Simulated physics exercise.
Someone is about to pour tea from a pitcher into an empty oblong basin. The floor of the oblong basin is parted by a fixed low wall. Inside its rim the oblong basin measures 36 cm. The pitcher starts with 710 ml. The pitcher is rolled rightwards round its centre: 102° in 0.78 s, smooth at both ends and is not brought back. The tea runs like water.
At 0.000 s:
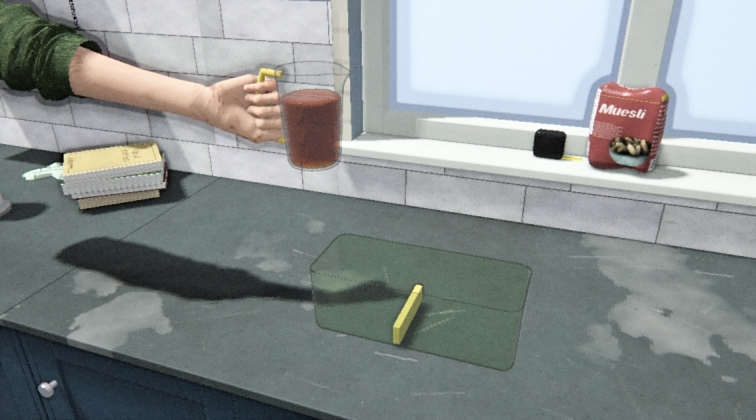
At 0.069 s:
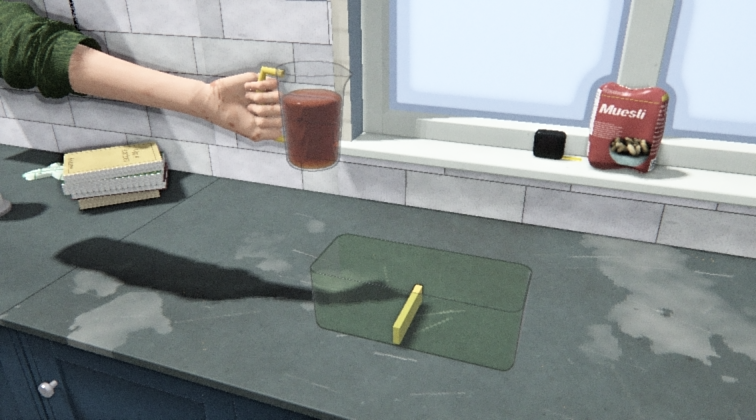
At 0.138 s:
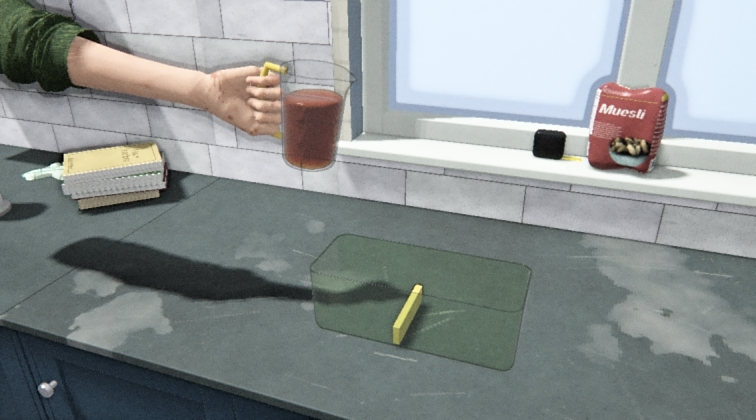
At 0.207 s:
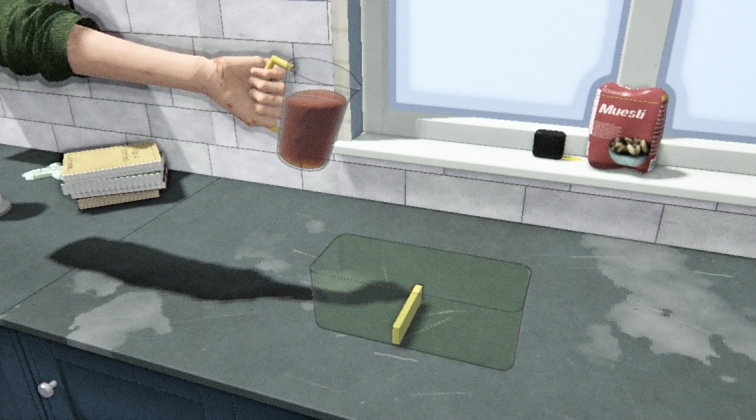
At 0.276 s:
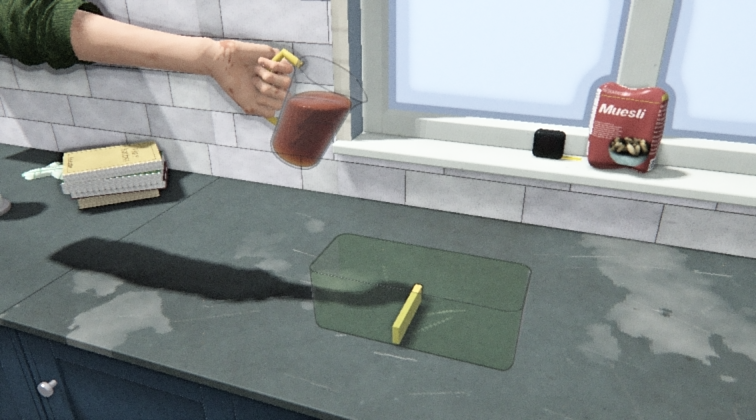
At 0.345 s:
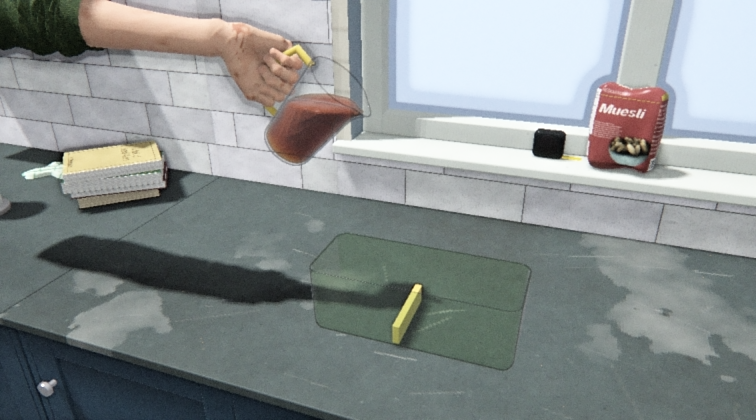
On a dark kitchen counter by a window, a hand held up a clear pitcher of reddish-brown tea and smoothly tilted it rightwards, above and left of a see-through basin.
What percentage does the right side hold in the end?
Roughly 84 per cent is past the wall.
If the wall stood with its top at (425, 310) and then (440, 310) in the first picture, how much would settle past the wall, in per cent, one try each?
First 40, then 5 per cent.
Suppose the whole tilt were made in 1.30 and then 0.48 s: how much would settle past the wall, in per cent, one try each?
First 85, then 80 per cent.
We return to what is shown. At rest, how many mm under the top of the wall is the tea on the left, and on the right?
Left about 32 mm, right about 12 mm.
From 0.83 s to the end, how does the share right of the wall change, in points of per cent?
It goes up by about 48.
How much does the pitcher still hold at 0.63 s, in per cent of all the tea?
About 72 per cent.
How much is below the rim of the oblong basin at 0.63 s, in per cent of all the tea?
Some 2 per cent.
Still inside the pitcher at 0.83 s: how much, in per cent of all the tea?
Near 26 in a hundred.
By 0.63 s the tilt is 92° and 72 per cent is still to pour, 0 is left of the wall and 2 right of it.
By 0.83 s the tilt is 102° and 26 per cent is still to pour, 4 is left of the wall and 36 right of it.
By 1.05 s the tilt is 102° and 5 per cent is still to pour, 5 is left of the wall and 76 right of it.
By 1.28 s the tilt is 102° and 1 per cent is still to pour, 9 is left of the wall and 86 right of it.
At rest 12 per cent lies left of the wall, 84 right of it and 4 outside.
